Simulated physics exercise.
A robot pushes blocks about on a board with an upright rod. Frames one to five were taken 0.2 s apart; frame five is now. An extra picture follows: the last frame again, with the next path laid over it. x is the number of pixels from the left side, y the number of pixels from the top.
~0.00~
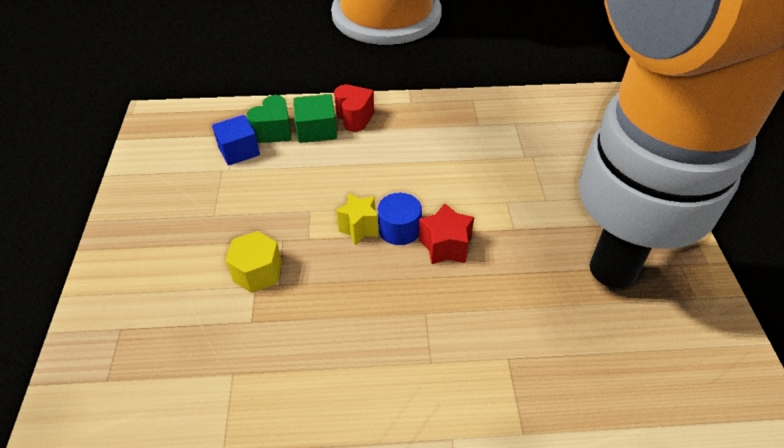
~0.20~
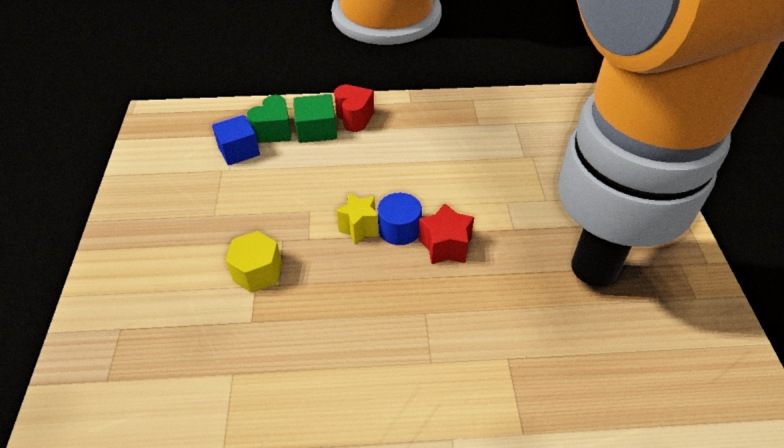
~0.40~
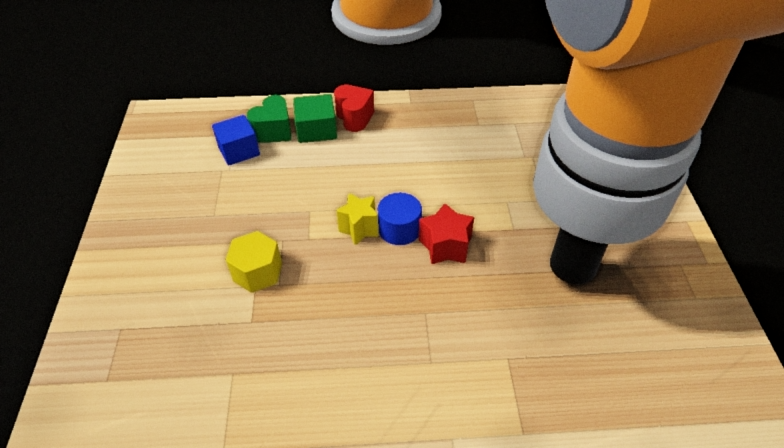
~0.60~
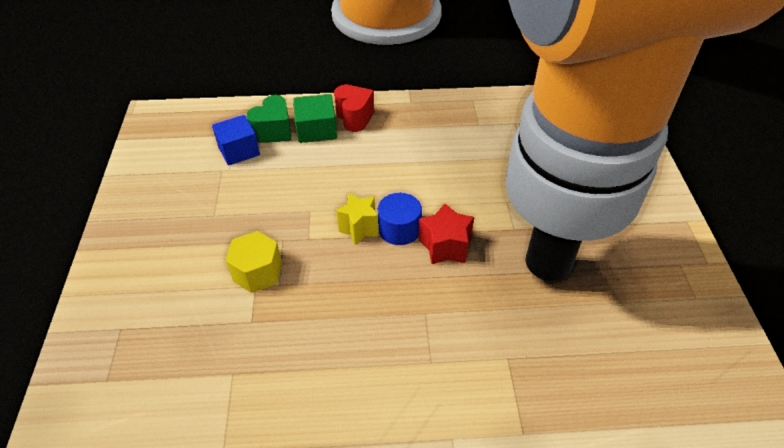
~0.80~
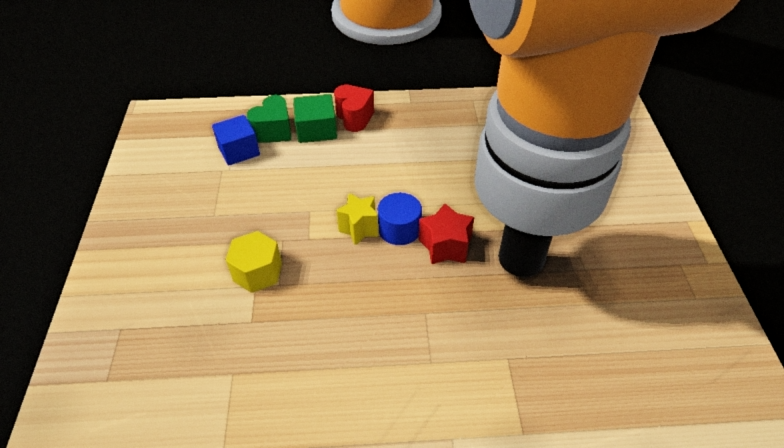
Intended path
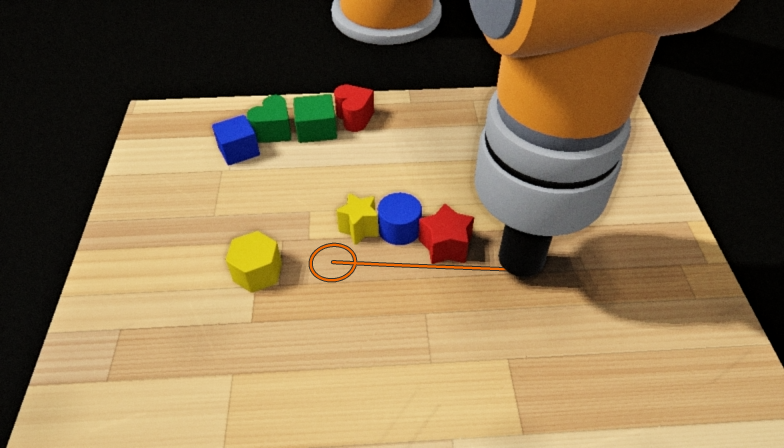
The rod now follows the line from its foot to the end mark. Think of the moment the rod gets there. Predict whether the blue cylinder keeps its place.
At the moment the path ends, the blue cylinder no longer stands where it did.
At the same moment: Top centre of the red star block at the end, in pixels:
My best guess is (413, 212).
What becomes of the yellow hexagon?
It is still on its spot.
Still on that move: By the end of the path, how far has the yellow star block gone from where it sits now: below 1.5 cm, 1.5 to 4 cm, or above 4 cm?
Overall it shifts less than 1.5 cm.
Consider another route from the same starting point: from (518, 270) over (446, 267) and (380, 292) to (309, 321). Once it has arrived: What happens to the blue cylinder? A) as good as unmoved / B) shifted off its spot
B (shifted off its spot)
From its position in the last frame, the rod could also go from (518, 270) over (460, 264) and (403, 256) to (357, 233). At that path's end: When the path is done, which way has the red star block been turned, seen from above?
Top view: Clockwise.
Path on the board, from (518, 270) directly to (333, 262).
What follows on the original path. One third of the way, rod at (457, 257); blue cylinder at (393, 200); red star block at (433, 217), turned 40° clockwise.
Two thirds of the way, rod at (393, 254); yellow star block at (353, 205), turned 20° anticlockwise; blue cylinder at (384, 185); red star block at (413, 212), turned 90° clockwise.
At the end, rod at (332, 252); yellow hexagon in place; yellow star block at (353, 205), turned 20° anticlockwise; blue cylinder at (384, 185); red star block at (413, 212), turned 90° clockwise.
